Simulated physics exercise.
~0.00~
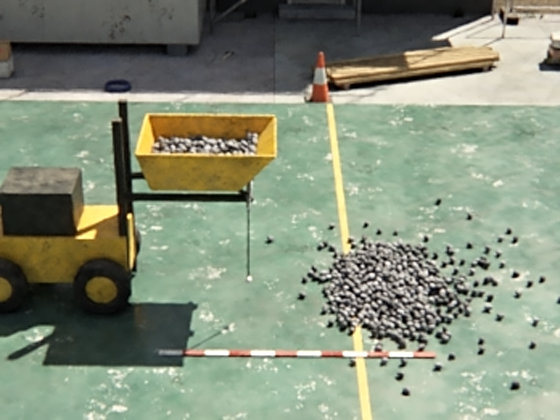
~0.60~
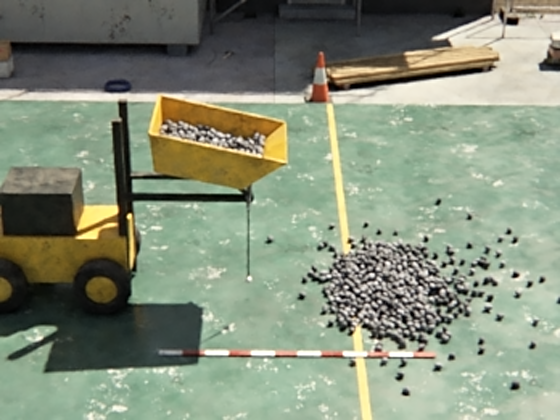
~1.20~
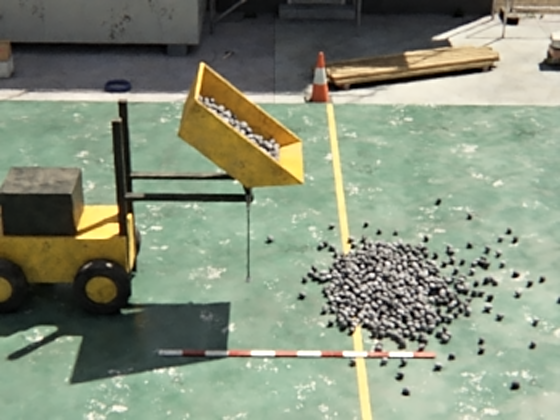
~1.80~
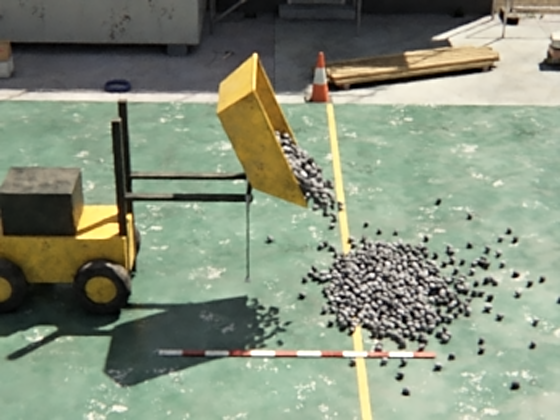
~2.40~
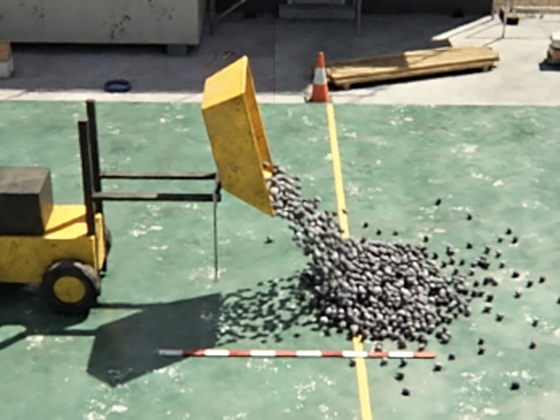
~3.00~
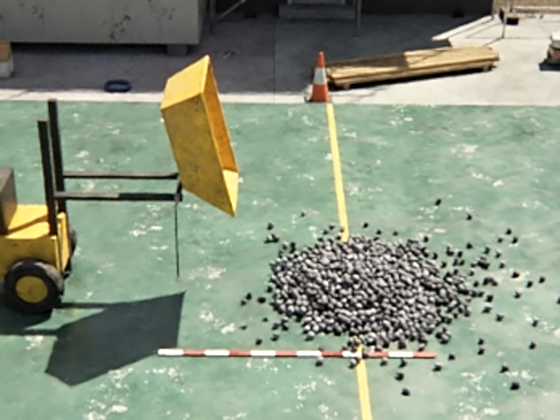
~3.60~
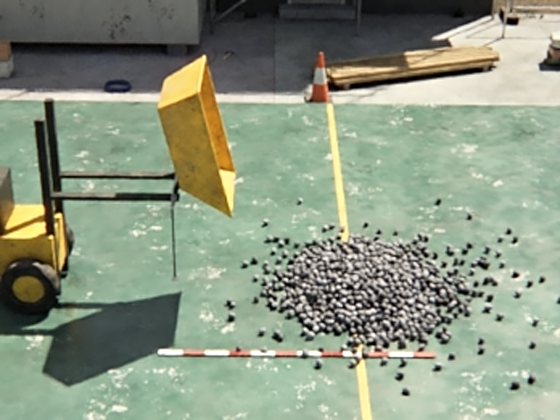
A yellow forklift tips its skip, pours dark stones onto a pile, and backs left.
